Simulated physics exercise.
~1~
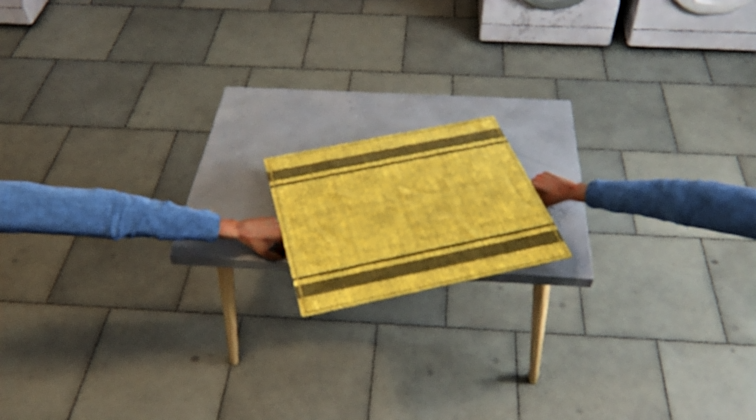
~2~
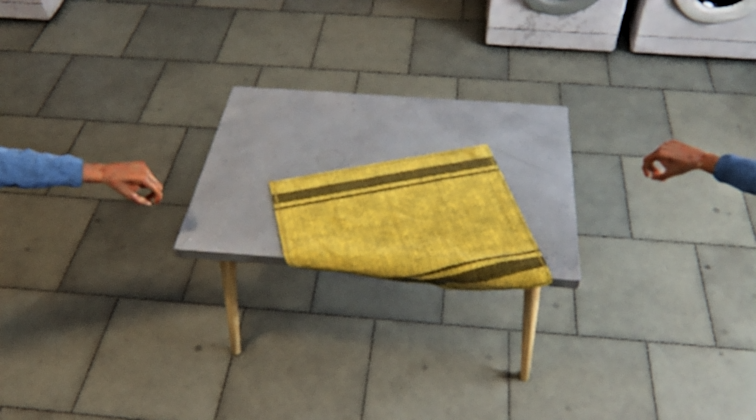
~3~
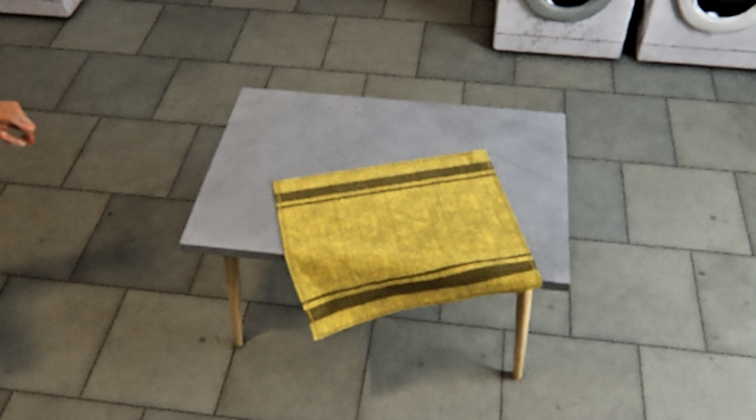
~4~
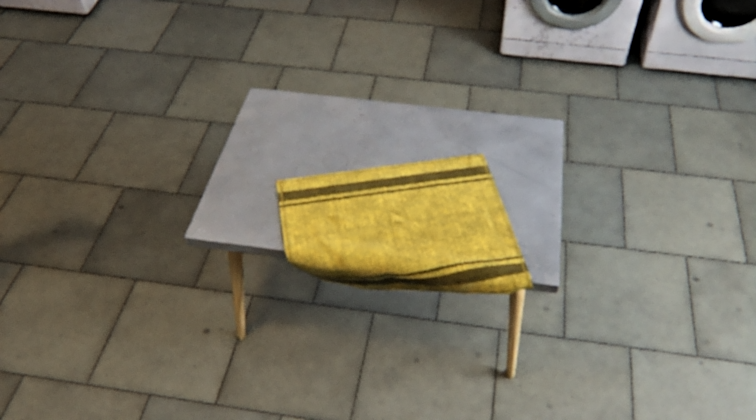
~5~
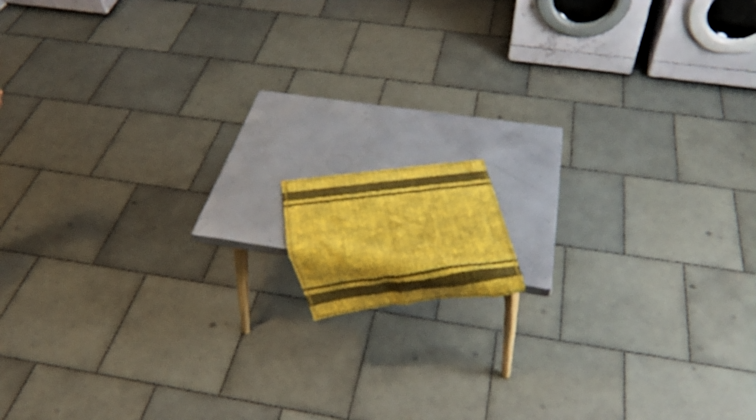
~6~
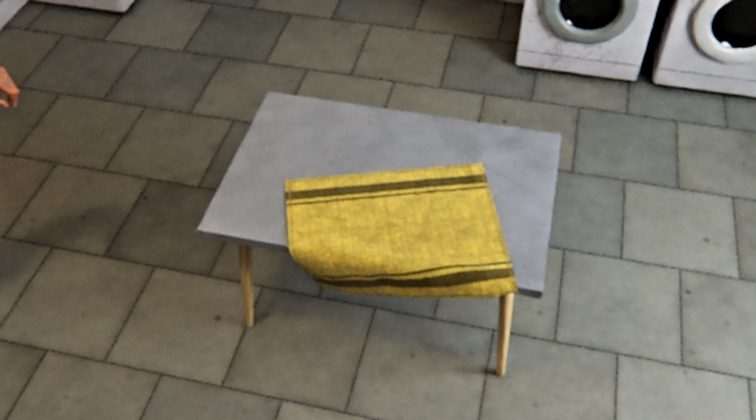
Yellow tea towel with dark stripes dropping from two hands onto a grey table, its overhanging edge swinging, and staying on.
